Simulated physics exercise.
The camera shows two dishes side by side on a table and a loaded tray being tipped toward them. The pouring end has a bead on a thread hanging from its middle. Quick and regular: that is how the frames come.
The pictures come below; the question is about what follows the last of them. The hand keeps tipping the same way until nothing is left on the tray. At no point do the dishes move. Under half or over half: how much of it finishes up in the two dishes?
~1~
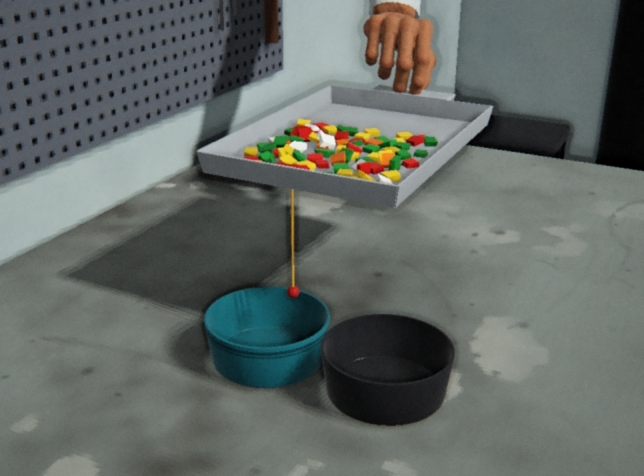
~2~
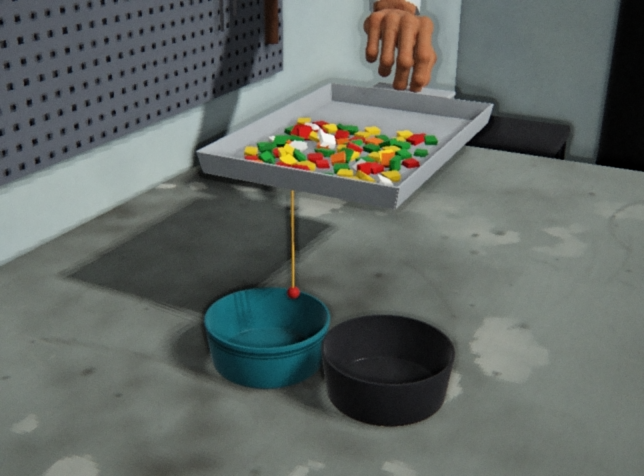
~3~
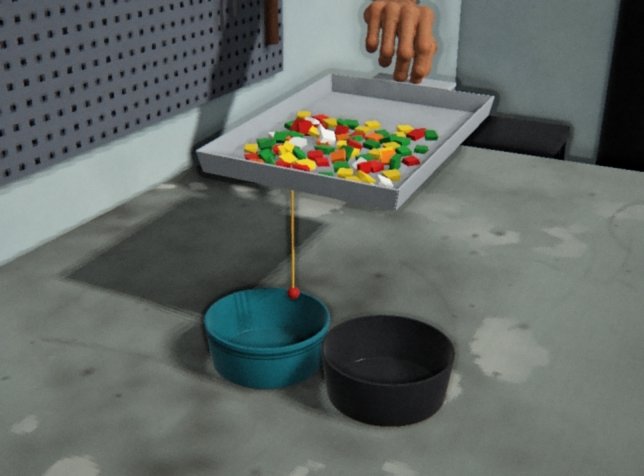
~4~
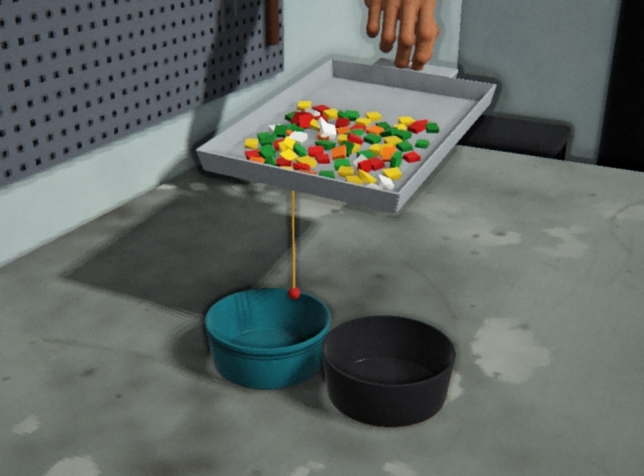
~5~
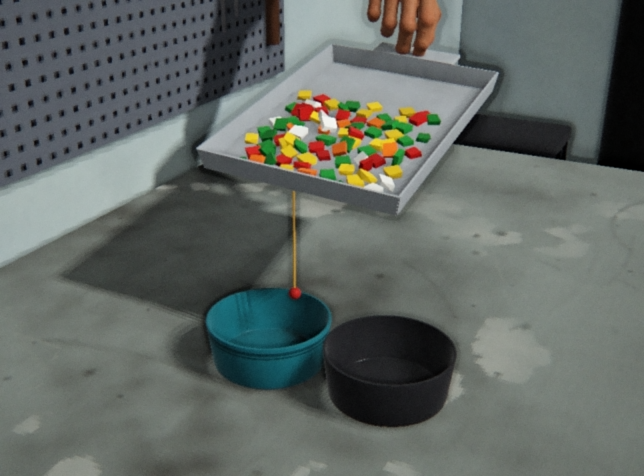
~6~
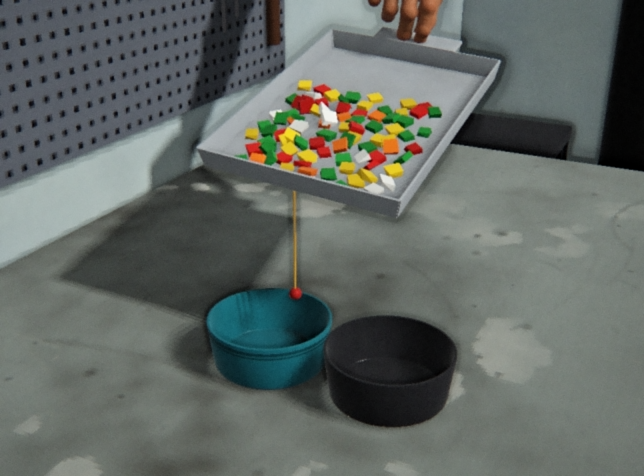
By the end, the dishes are holding most of the load, I'd say.
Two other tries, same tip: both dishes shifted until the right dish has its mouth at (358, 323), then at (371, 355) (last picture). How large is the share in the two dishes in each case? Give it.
Close to 70 in a hundred first, close to 100 in a hundred second.
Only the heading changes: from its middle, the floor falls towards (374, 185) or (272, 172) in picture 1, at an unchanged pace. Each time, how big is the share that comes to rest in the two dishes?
Close to 90 percent first and close to 40 percent second.
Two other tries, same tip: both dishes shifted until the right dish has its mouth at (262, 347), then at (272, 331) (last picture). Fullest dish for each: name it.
Try 1: The dish at right; try 2: The dish at right.
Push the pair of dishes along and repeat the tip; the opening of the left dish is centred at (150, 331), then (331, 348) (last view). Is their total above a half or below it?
At place one the minor share; at place two the bulk.
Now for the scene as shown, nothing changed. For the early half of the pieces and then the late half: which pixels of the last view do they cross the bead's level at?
Early half: (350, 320); late half: (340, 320).
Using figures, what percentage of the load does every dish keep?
Left dish: Roughly 20 per cent; right dish: Roughly 70 per cent.
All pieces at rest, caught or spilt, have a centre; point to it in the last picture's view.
Close to (356, 381) in the last view.
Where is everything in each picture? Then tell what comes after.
The first picture shows corners of the pouring end (203, 150) and (396, 184), level; middle of the load (325, 153), mosaic tiles; left dish (235, 363); right dish (360, 399); bead on its thread (293, 292).
The second picture shows corners of the pouring end (203, 151) and (396, 185), level; middle of the load (325, 153).
The third picture shows corners of the pouring end (202, 150) and (396, 188), tipped barely, lowest at the right corner; middle of the load (325, 150).
The fourth picture shows corners of the pouring end (203, 149) and (396, 191), tipped a little, lowest at the right corner; middle of the load (325, 145).
The fifth picture shows corners of the pouring end (203, 147) and (397, 194), tipped a little, lowest at the right corner; middle of the load (326, 140).
The sixth picture shows corners of the pouring end (203, 146) and (397, 197), tipped a little, lowest at the right corner; middle of the load (326, 135); left dish (238, 365); right dish (363, 401).
Just after the last frame, tray tipped steeply; every one on the tray.
A moment on, tray tipped right over; the larger part on the tray; about a tenth in the right dish; just a few in the left dish; just a few outside both.
Further on, tray tipped past a quarter turn; roughly two thirds in the right dish; roughly a quarter in the left dish; about a tenth outside both.
When it is over, tray tipped past a quarter turn; roughly two thirds in the right dish; roughly a quarter in the left dish; about a tenth outside both.
